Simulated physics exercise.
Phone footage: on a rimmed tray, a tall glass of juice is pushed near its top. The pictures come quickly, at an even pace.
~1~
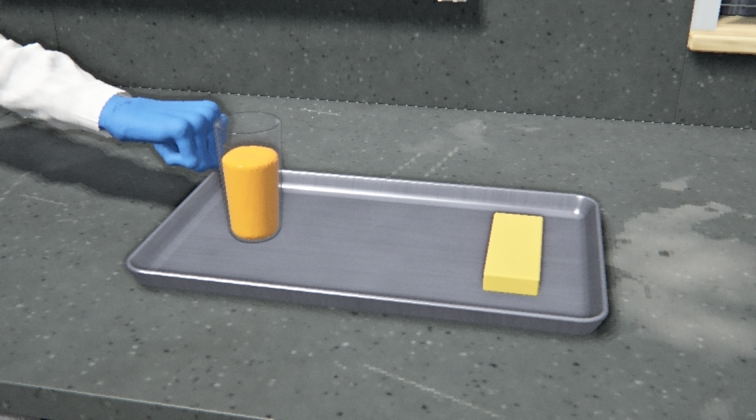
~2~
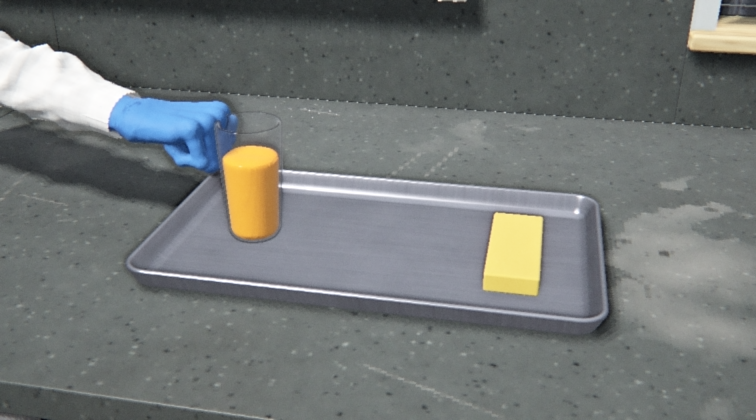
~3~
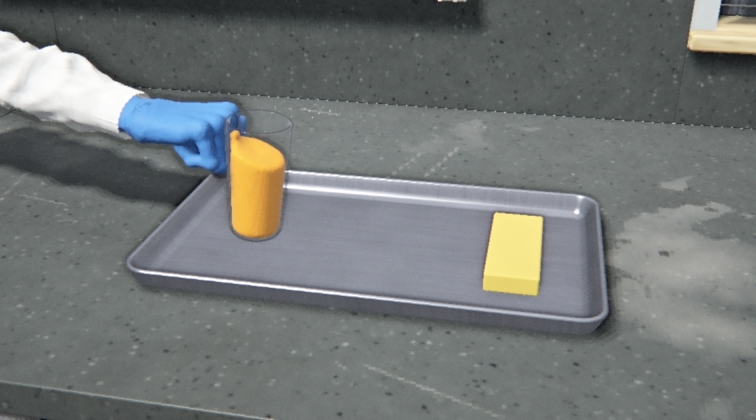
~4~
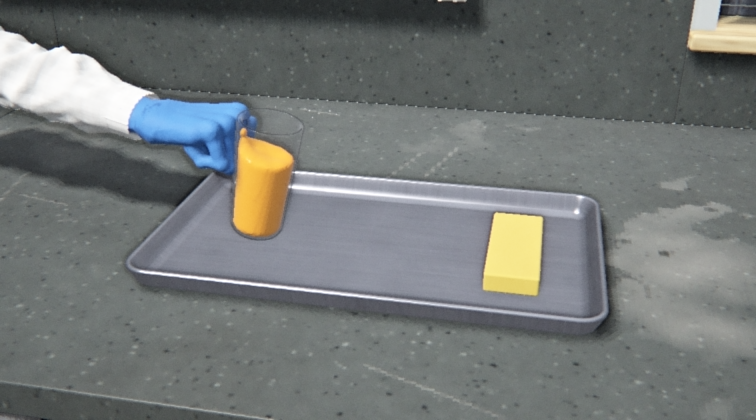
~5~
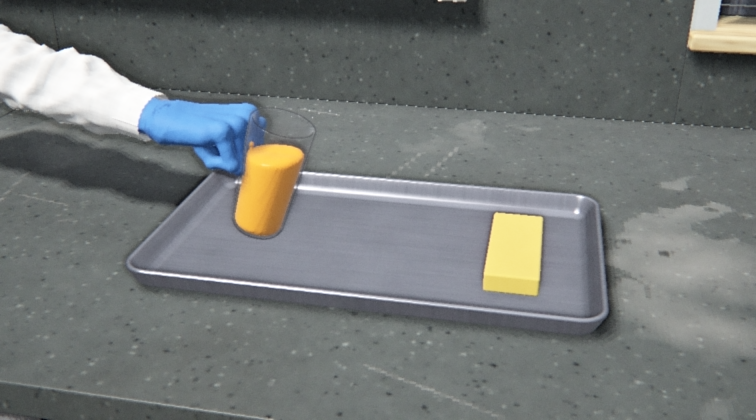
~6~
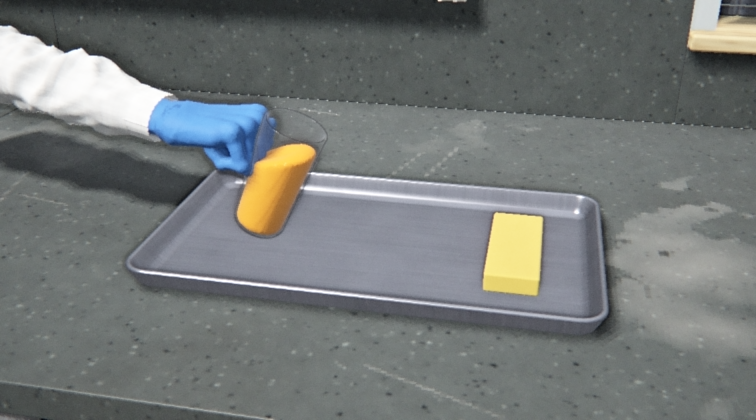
At first, a blue-gloved hand rests against the upper left side of an upright glass of orange juice on a rimmed gray tray, with a yellow block to the right. Then the hand pushes rightward and the glass begins leaning, the juice sloshing inside, until it slants clearly to the right.
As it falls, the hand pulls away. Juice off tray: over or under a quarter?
The runoff from the tray comes to less than a quarter of the liquid.
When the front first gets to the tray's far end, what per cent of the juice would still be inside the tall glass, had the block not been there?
60 %.
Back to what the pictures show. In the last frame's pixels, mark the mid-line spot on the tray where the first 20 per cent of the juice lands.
I'd point to somewhere close to pixel (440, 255).
A moment on, the tall glass is falling and 100 per cent is in the glass, 0 on the tray and 0 above or beyond its rim.
Next, the tall glass lies on its side and 78 per cent is in the glass, 19 on the tray and 3 above or beyond its rim.
Then the tall glass lies on its side and 47 per cent is in the glass, 37 on the tray and 16 above or beyond its rim.
Later the tall glass lies on its side and 25 per cent is in the glass, 69 on the tray and 6 above or beyond its rim.
In the end 95 per cent is held by tray and glass, 5 is off the tray.
